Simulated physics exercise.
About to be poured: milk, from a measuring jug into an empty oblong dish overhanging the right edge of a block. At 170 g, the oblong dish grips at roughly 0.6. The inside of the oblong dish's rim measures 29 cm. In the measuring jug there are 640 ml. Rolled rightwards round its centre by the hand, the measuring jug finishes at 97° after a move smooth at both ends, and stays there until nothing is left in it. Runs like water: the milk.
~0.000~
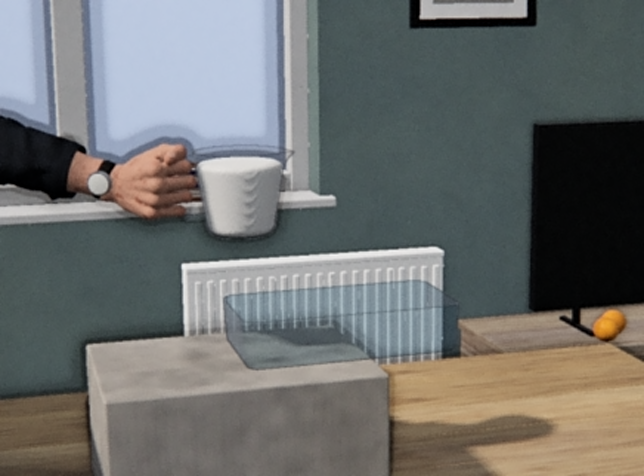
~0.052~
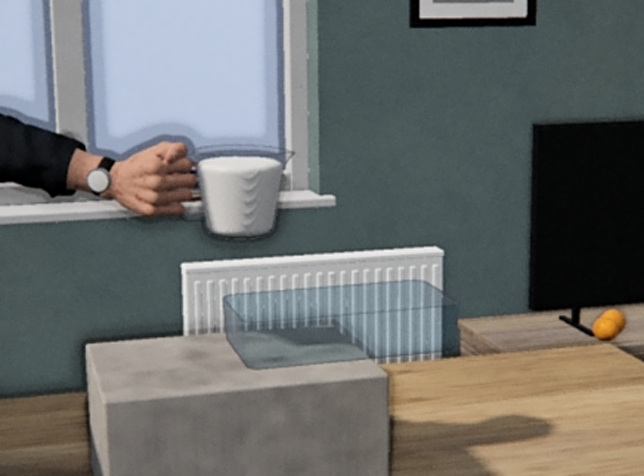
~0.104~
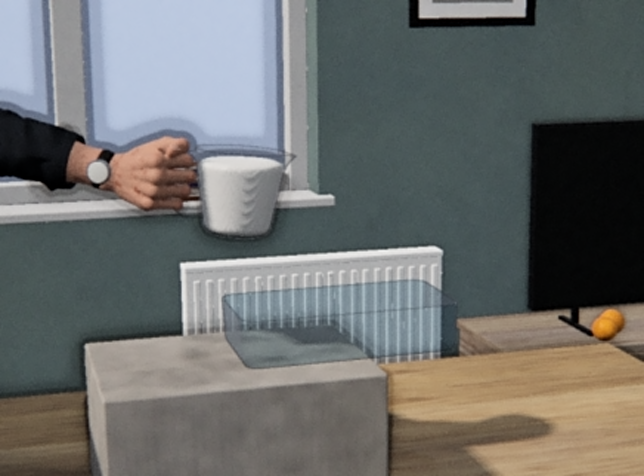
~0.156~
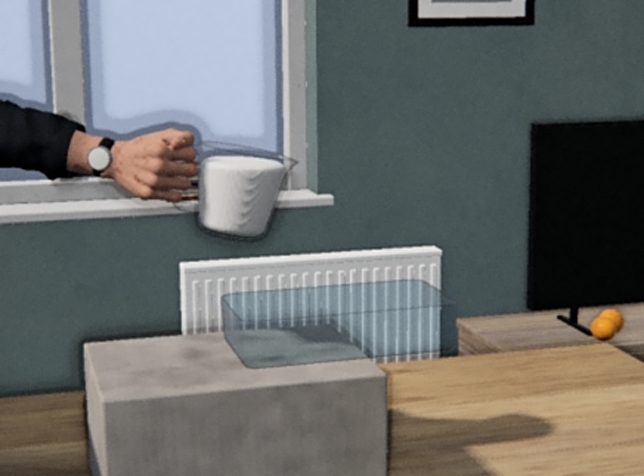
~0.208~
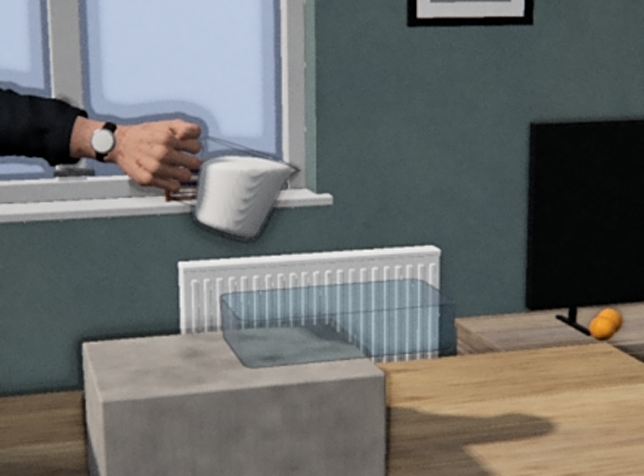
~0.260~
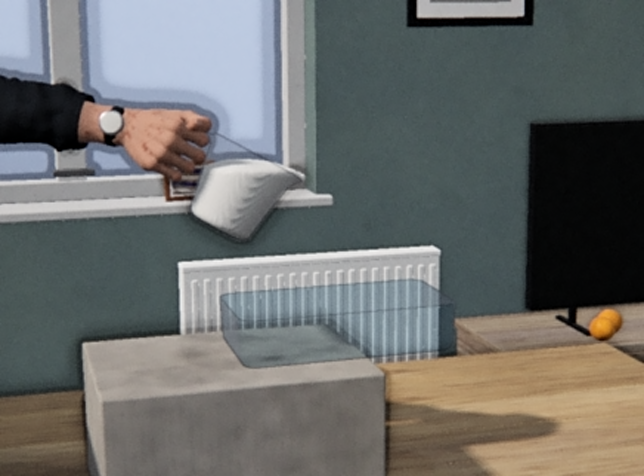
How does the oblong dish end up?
It stays in place.
After 0.54 s the tilt is 85° and 51 per cent is still to pour; the oblong dish lies level with 19 per cent in it.
After 0.75 s the tilt is 97° and 11 per cent is still to pour; the oblong dish lies level with 66 per cent in it.
After 0.96 s the tilt is 97° and 1 per cent is still to pour; the oblong dish lies level with 90 per cent in it.
After 1.20 s the tilt is 97° and 0 per cent is still to pour; the oblong dish lies level with 94 per cent in it.
In the end the oblong dish lies level with 94 per cent in it.
